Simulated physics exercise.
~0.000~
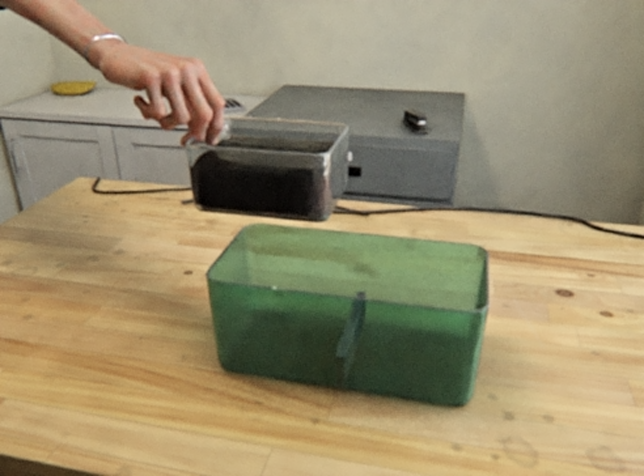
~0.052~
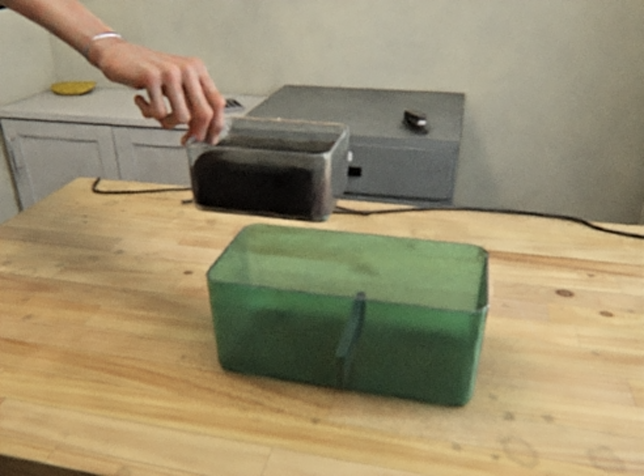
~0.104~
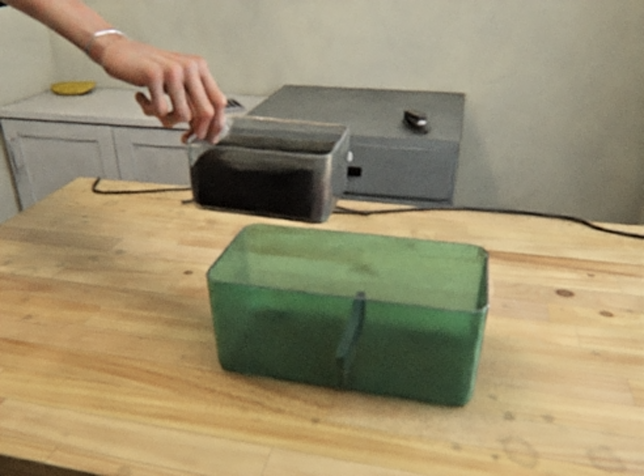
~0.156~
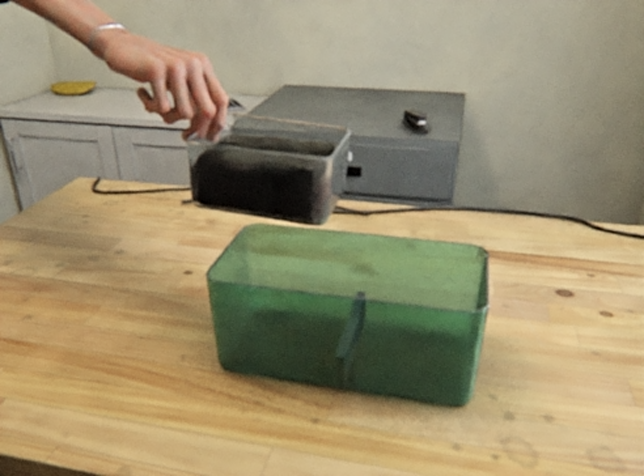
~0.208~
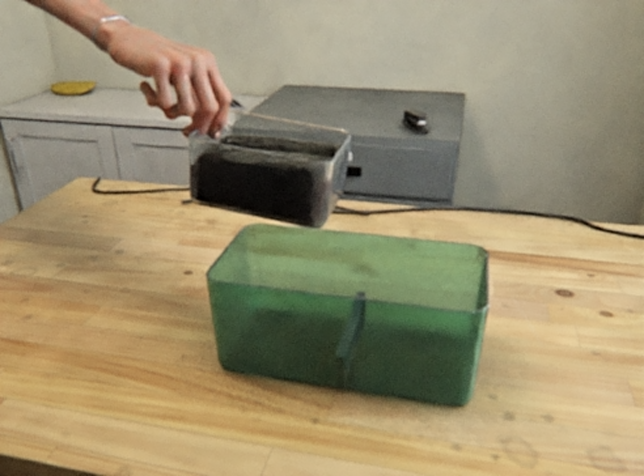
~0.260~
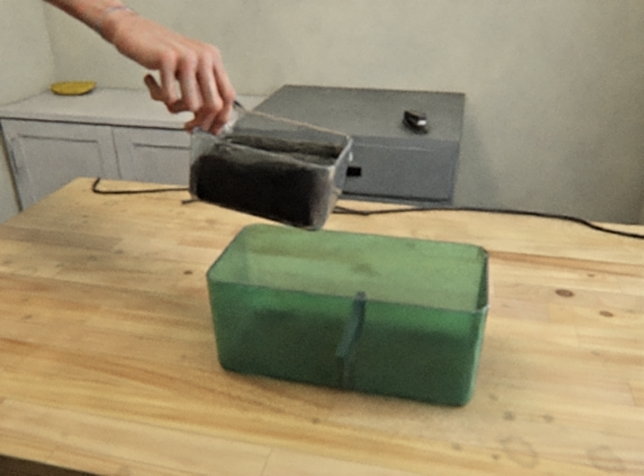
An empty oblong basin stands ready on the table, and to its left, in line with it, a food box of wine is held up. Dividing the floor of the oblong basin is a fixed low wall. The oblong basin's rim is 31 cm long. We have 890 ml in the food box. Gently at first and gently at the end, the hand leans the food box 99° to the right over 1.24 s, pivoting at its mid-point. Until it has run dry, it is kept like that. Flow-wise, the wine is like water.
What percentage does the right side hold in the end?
About 73 per cent.
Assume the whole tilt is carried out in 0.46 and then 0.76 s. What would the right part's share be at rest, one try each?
About 55 %, then about 70 %.
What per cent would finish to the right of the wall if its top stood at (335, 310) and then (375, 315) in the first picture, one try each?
Around 90 and 65 percent, in that order.
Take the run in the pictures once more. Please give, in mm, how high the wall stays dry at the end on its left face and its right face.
The left side gives some 32 mm, the right side some 12 mm.
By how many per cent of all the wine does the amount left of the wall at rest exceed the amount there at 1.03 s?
Near 18 percent, give or take.
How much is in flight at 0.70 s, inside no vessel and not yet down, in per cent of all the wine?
28 %.
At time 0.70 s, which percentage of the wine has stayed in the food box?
58 %.
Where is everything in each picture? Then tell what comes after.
In the first frame, it leans 0°; its right rim is at (339, 141); the wine meets the walls at (210, 147) and (338, 156); the oblong basin's rim runs from (227, 250) to (488, 278); the wall's top is at (352, 322).
In the second frame, it leans 0°; its right rim is at (339, 141); the wine meets the walls at (210, 147) and (339, 156).
In the third frame, it leans 2°; its right rim is at (340, 143); the wine meets the walls at (210, 146) and (339, 156).
In the fourth frame, it leans 4°; its right rim is at (341, 146); the wine meets the walls at (211, 146) and (339, 157).
In the fifth frame, it leans 7°; its right rim is at (342, 149); the wine meets the walls at (212, 145) and (340, 158).
In the sixth frame, it leans 10°; its right rim is at (343, 154); the wine meets the walls at (211, 146) and (341, 157).
After 0.70 s the tilt is 60° and 57 per cent is still to pour, 0 is left of the wall and 15 right of it.
After 1.03 s the tilt is 92° and 14 per cent is still to pour, 9 is left of the wall and 71 right of it.
After 1.37 s the tilt is 99° and 2 per cent is still to pour, 22 is left of the wall and 74 right of it.
After 1.74 s the tilt is 99° and 0 per cent is still to pour, 26 is left of the wall and 73 right of it.
In the end 26 per cent lies left of the wall, 73 right of it and 1 outside.
